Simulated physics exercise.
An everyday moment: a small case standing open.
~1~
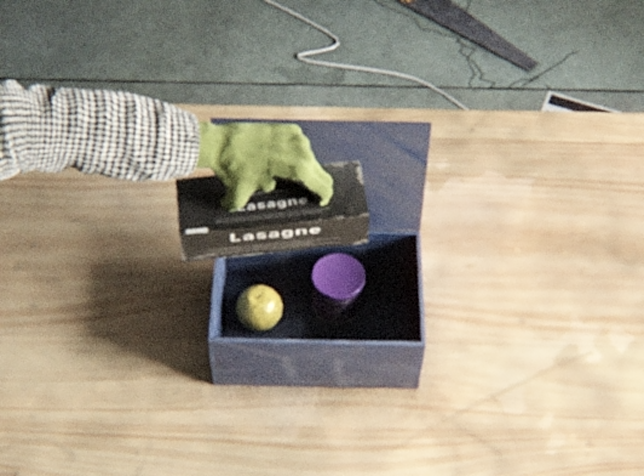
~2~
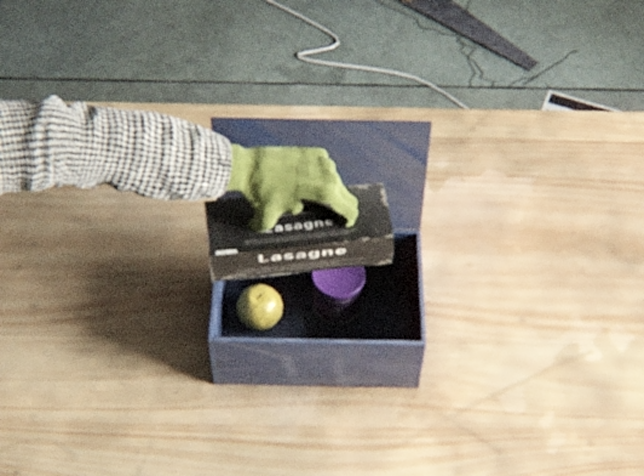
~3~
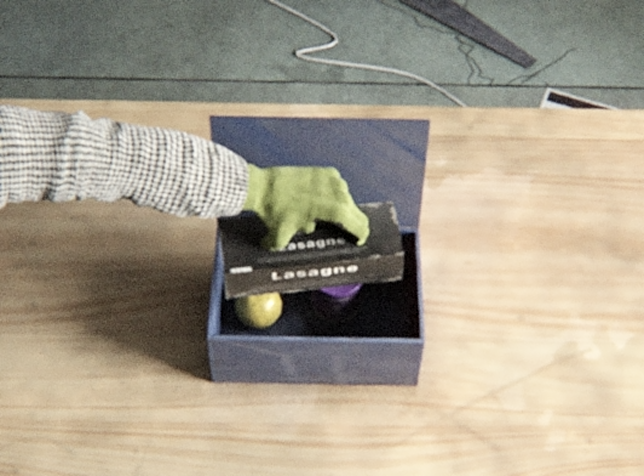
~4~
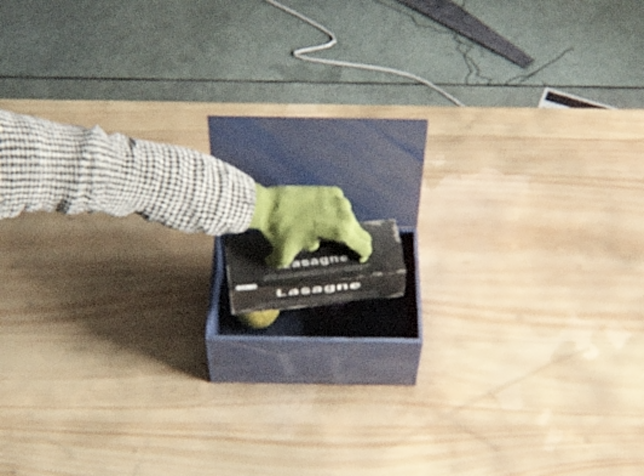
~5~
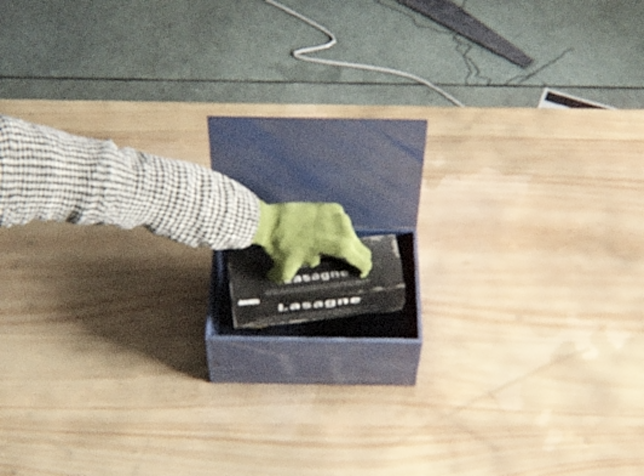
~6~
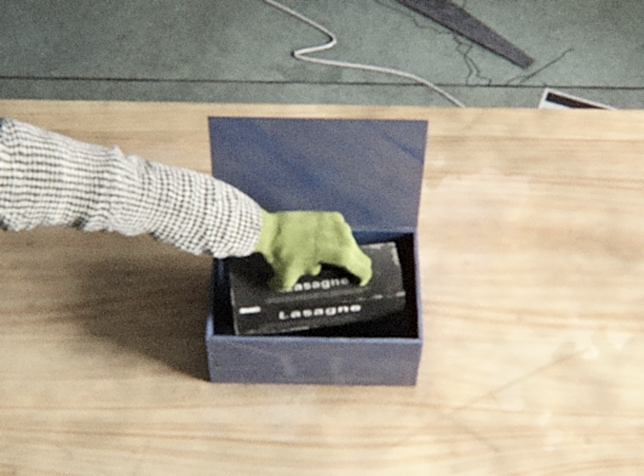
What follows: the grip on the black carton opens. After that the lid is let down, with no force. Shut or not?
Outcome: The lid sits on the rim.
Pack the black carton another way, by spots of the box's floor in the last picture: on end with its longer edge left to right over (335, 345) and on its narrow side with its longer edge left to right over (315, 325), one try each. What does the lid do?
In the first case it stays ajar; in the second case it closes.
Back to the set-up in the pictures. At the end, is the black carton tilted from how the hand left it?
It tips.
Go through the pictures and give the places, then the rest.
The first frame shows still above its spot; black carton (272, 211); yellow apple (259, 308).
The second frame shows still above its spot; black carton (298, 232); yellow apple (259, 307).
The third frame shows still above its spot; black carton (310, 250).
The fourth frame shows still above its spot; black carton (314, 267).
The fifth frame shows still above its spot; black carton (315, 281).
The sixth frame shows in place under the hand; black carton (316, 289).
Then, 0.60 s past the last view, black carton on its side near (310, 333); yellow apple displaced about its own width.
Then, 1.60 s past the last view, lid 57° above the rim; black carton on its side near (310, 333); yellow apple displaced about its own width.
Then, 1.90 s past the last view, lid 23° above the rim; black carton on its side near (310, 333); yellow apple displaced about its own width.
Finally, lid shut; down or leaning hard in the box, black carton; moved from the start, yellow apple; purple tin still in place. Final places as the last picture's camera would see them, black carton near (310, 333).
